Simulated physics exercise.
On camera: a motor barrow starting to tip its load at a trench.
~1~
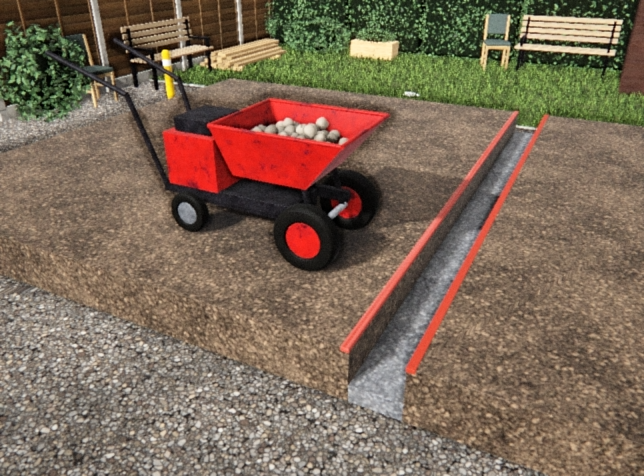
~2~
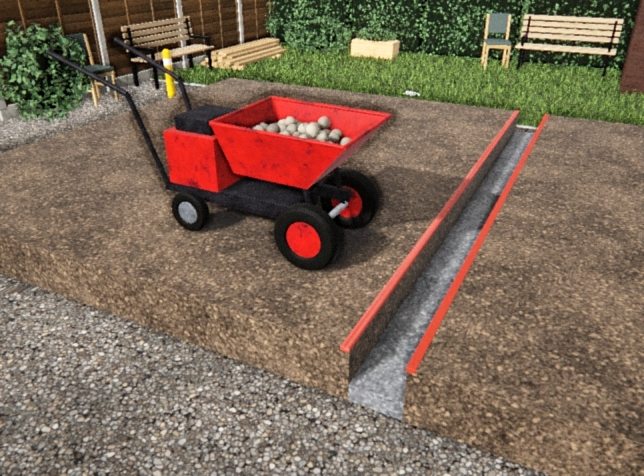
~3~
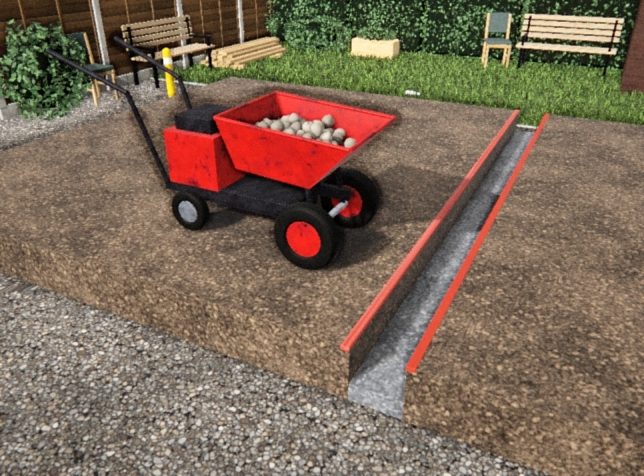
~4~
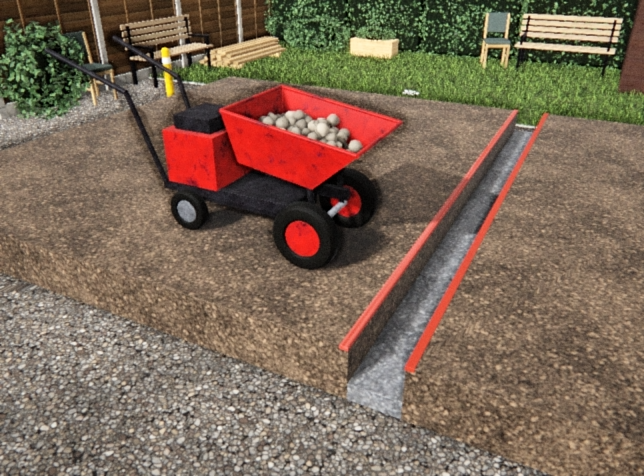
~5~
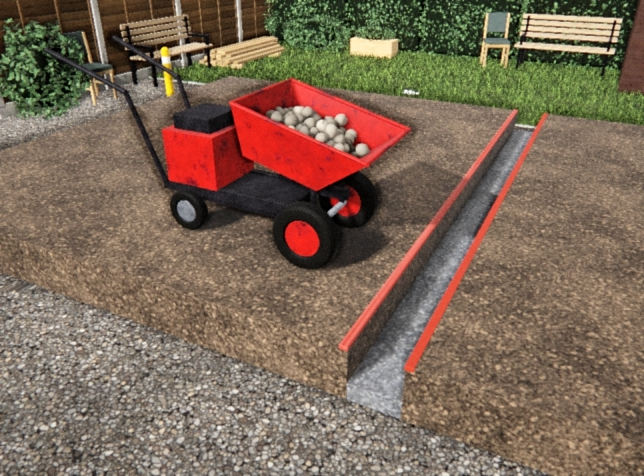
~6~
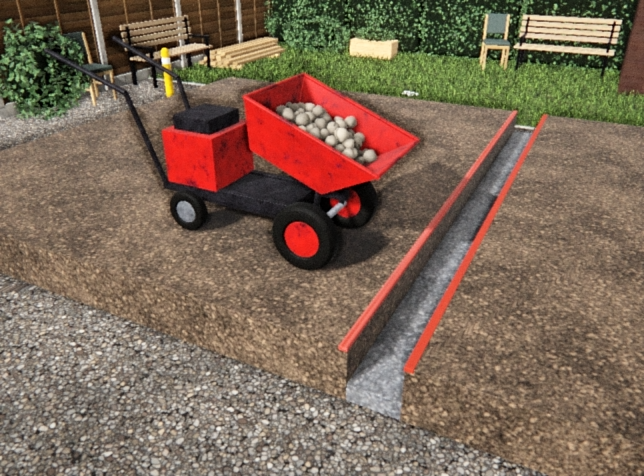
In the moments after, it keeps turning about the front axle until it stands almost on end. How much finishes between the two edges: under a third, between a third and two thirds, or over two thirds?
Between the edges lies over two thirds of the load.
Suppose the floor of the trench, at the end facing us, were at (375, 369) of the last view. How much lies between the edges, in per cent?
Roughly 40 in a hundred.
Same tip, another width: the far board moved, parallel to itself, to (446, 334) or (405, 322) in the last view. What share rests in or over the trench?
Near 90 % and 10 %.
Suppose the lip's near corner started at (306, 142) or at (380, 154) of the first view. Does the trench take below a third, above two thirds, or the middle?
At the first place beyond two thirds, at the second under a third.
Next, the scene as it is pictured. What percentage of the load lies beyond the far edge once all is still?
Roughly 25 in a hundred.
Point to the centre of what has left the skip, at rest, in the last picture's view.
Roughly at (435, 294).
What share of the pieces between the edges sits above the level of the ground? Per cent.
Near 0 %.
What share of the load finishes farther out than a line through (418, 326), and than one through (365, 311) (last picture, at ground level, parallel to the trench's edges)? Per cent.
The first gives 40 %, the second 100 %.
Soon, skip tipped steeply; all in the skip.
A while on, skip tipped right over; about half in the skip; about a third in or heaped over the trench; about a quarter beyond it.
Towards the end, skip tipped right over; most in or heaped over the trench; about a quarter beyond it.
Finally, skip tipped right over; most in or heaped over the trench; about a quarter beyond it.
